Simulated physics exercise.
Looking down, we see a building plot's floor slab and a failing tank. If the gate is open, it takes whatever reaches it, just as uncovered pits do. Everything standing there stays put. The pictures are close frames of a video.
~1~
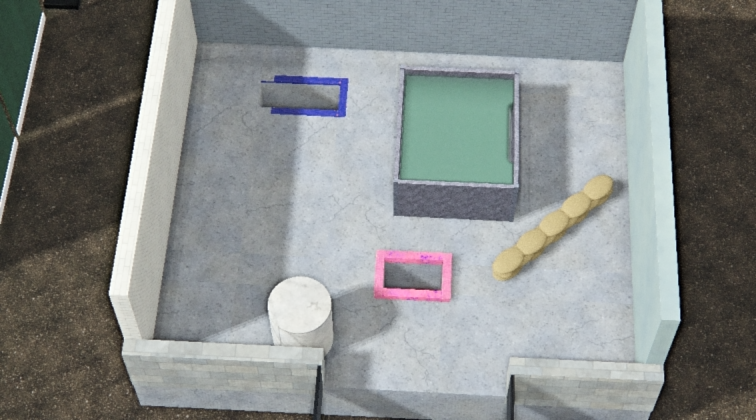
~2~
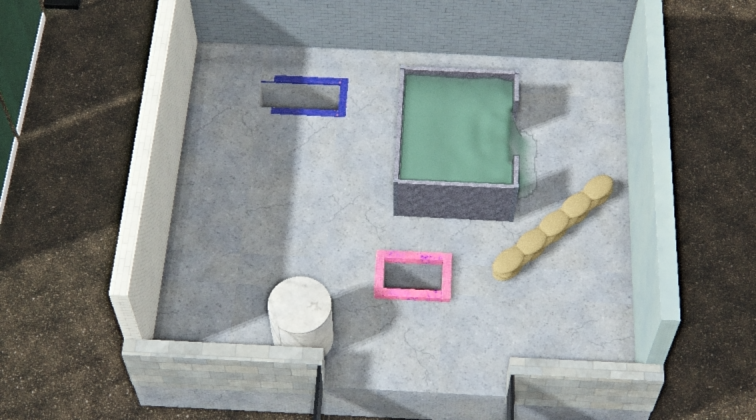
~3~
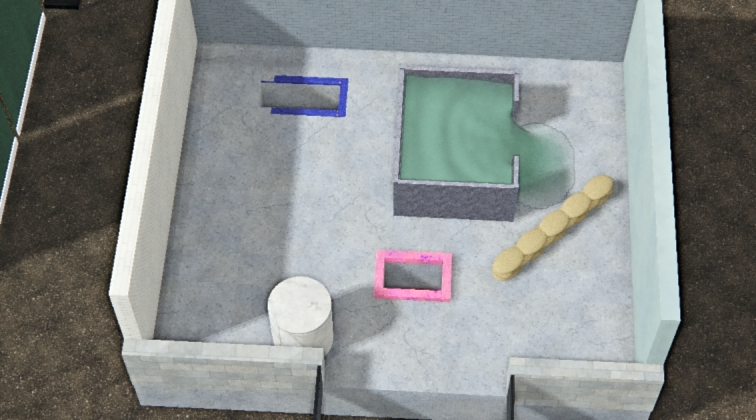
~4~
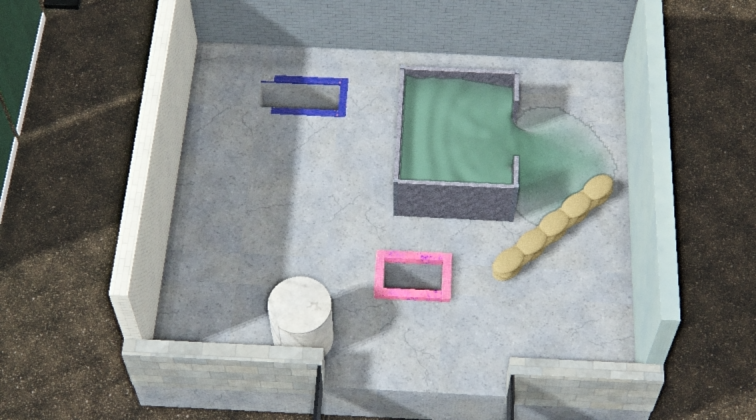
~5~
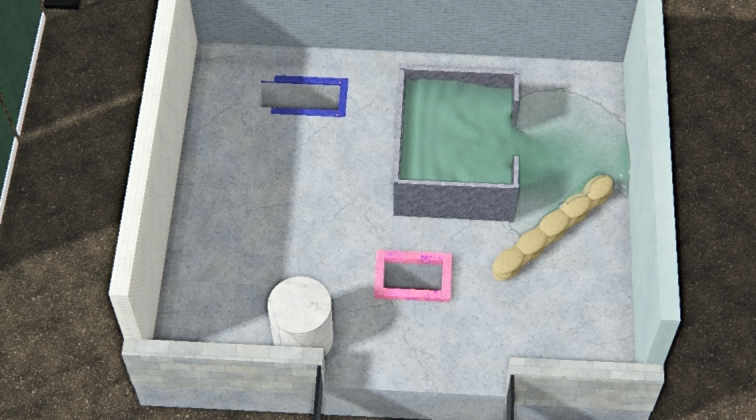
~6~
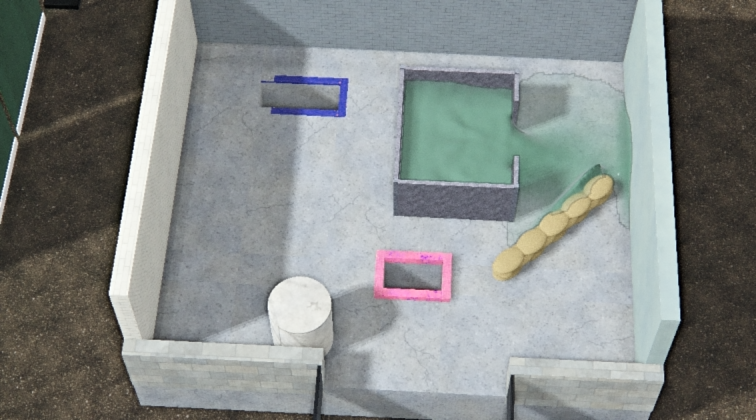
Green water pours from a gap in the tank's right side and spreads to the wall.
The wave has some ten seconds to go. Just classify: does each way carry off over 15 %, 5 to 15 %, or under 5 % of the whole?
The gate carries off 5 to 15 %; the pink pit carries off under 5 %; the blue pit carries off over 15 %.
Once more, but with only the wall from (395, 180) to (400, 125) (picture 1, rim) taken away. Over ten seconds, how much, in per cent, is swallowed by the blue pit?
Blue takes 25 in a hundred.
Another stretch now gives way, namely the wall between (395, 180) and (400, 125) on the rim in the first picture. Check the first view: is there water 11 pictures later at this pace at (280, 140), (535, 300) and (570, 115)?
Taking them in order, I'd say swamped, not reached and not reached.
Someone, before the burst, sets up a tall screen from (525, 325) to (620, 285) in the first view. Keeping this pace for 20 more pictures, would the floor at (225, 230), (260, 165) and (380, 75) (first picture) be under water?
The first location is not reached, the second is not reached, and the third is soaked through.
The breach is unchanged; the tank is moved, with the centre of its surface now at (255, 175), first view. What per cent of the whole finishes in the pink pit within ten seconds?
The pink pit gets around 6 per cent.
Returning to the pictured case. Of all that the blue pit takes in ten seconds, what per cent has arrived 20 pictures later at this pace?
About 15 per cent.
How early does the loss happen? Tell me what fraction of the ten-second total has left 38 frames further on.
Roughly 50 percent of it.
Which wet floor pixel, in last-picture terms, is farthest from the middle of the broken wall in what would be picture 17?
Near (631, 387).
A moment on, water covers 20 % of the floor; the gate 0 %, the pink pit 0 %, the blue pit 0 %.
Next, water covers 35 % of the floor; the gate 0 %, the pink pit 0 %, the blue pit 0 %.
Then, water covers 55 % of the floor; the gate 0 %, the pink pit 0 %, the blue pit 3 %.
Later, water covers 75 % of the floor; the gate 4 %, the pink pit 0 %, the blue pit 9 %.
In the end, water covers 95 % of the floor; the gate 9 %, the pink pit 0 %, the blue pit 17 %.
